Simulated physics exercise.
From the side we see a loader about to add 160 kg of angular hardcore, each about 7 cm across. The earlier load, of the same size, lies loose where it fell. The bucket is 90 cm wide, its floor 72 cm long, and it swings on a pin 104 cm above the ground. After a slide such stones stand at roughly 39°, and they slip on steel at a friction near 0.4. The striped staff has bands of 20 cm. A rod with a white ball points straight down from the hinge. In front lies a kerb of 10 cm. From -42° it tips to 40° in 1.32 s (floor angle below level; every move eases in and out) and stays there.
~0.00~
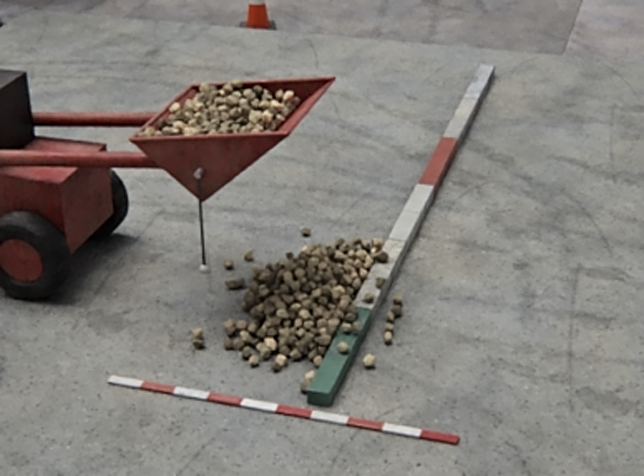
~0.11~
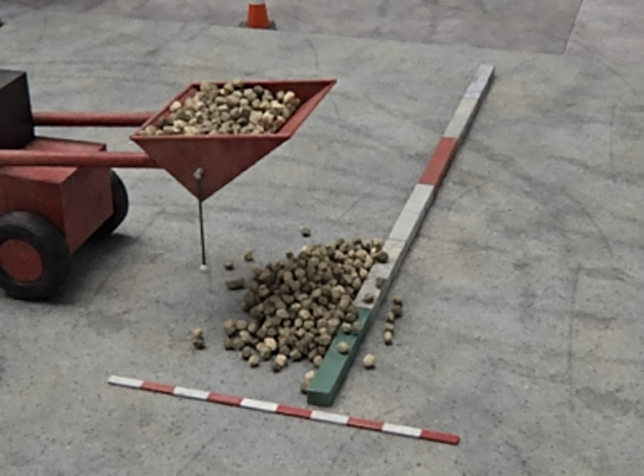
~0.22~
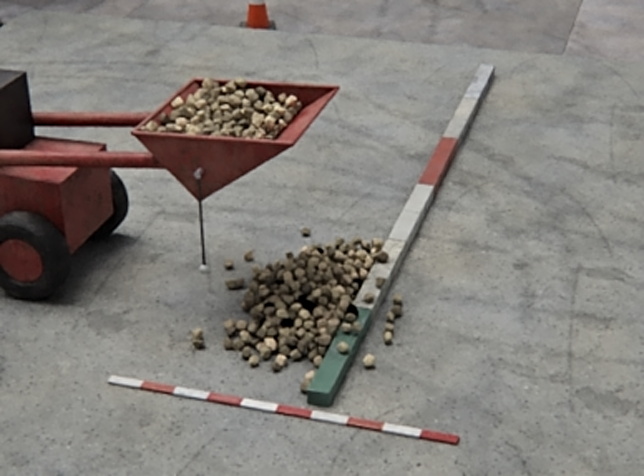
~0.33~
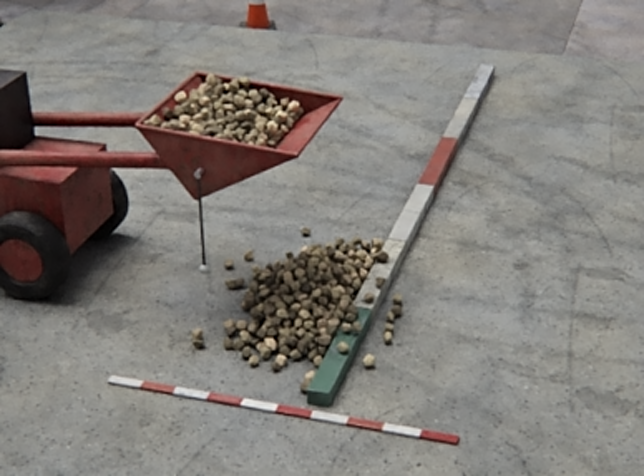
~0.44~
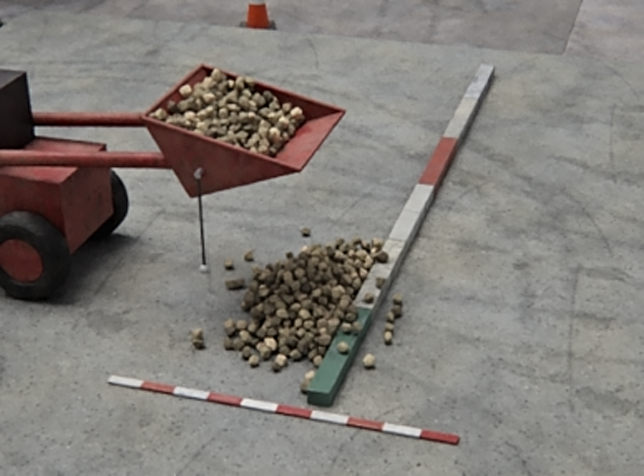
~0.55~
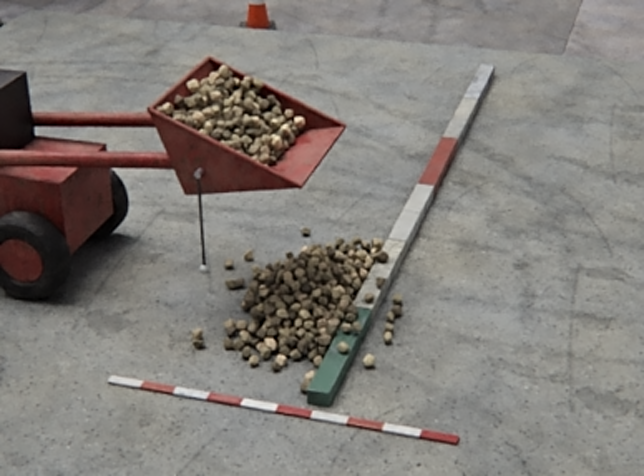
On a grey concrete floor, a red loader's stone-filled bucket slowly tilts down to the right.
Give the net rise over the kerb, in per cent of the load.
Some 27 per cent is added.
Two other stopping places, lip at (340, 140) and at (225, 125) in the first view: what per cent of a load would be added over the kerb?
Near 85 per cent from the first place, 0 from the second.
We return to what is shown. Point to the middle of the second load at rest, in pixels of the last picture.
Their middle is at about (346, 286).
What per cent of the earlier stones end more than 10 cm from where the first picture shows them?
About 0 per cent.
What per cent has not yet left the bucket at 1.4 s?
It holds some 60 per cent.
After 1.0 s the floor is at 27°; in per cent of one load, 100 in the bucket, 99 on this side of the kerb, 1 over the kerb; the foremost stones are at (384, 320).
After 1.4 s the floor is at 40°; in per cent of one load, 61 in the bucket, 138 on this side of the kerb, 1 over the kerb; the foremost stones are at (384, 320).
After 1.8 s the floor is at 40°; in per cent of one load, 9 in the bucket, 180 on this side of the kerb, 11 over the kerb; the foremost stones are at (420, 297).
After 4.2 s the floor is at 40°; in per cent of one load, 0 in the bucket, 171 on this side of the kerb, 29 over the kerb; the foremost stones are at (488, 318). Net gain over the kerb, 27.
